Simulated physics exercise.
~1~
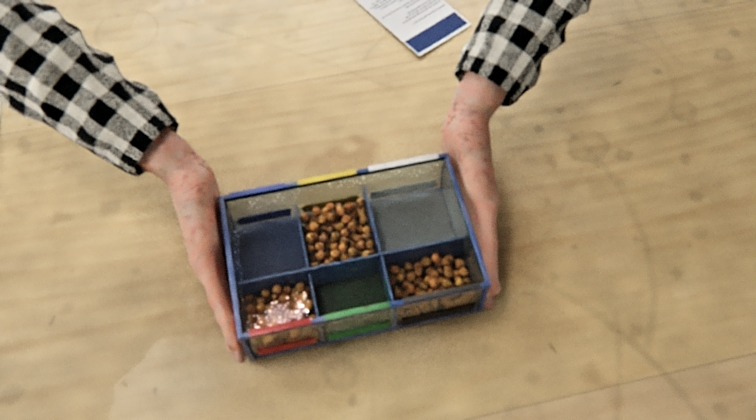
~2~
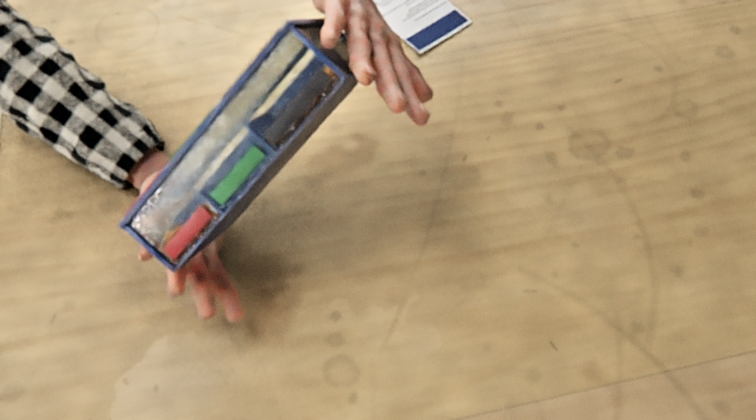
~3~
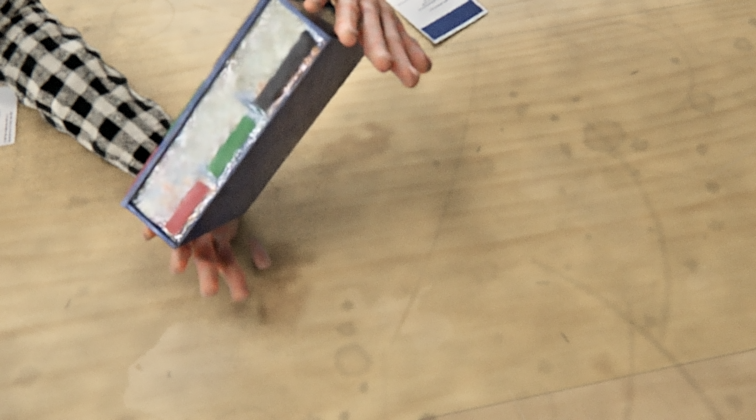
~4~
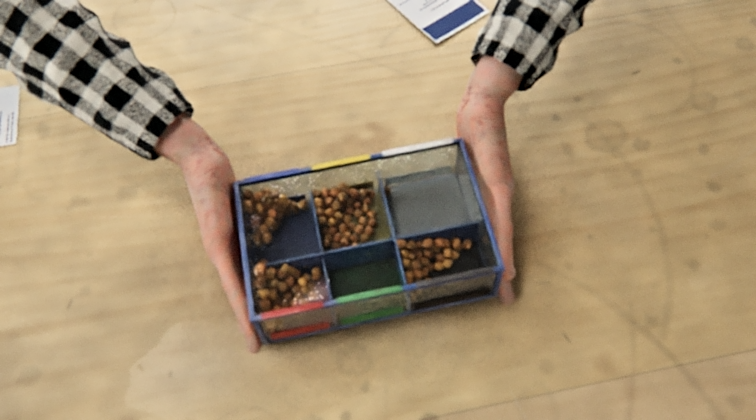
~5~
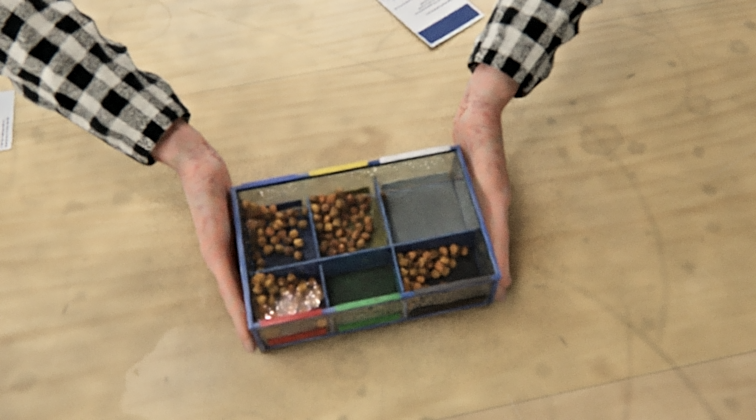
On a pale, stained wooden table seen from above, two hands in black-and-white checked sleeves hold a clear-topped, blue-edged box with six compartments. Roasted chickpeas sit in the top middle, bottom left and bottom right sections, while the top left is empty; red, green, yellow and white strips mark the edges. The hands lift and tip the box steeply up to the left, turning its side to view. They then lay it back down flat. It ends still, with chickpeas now in the top left too, and the green and white sections empty.
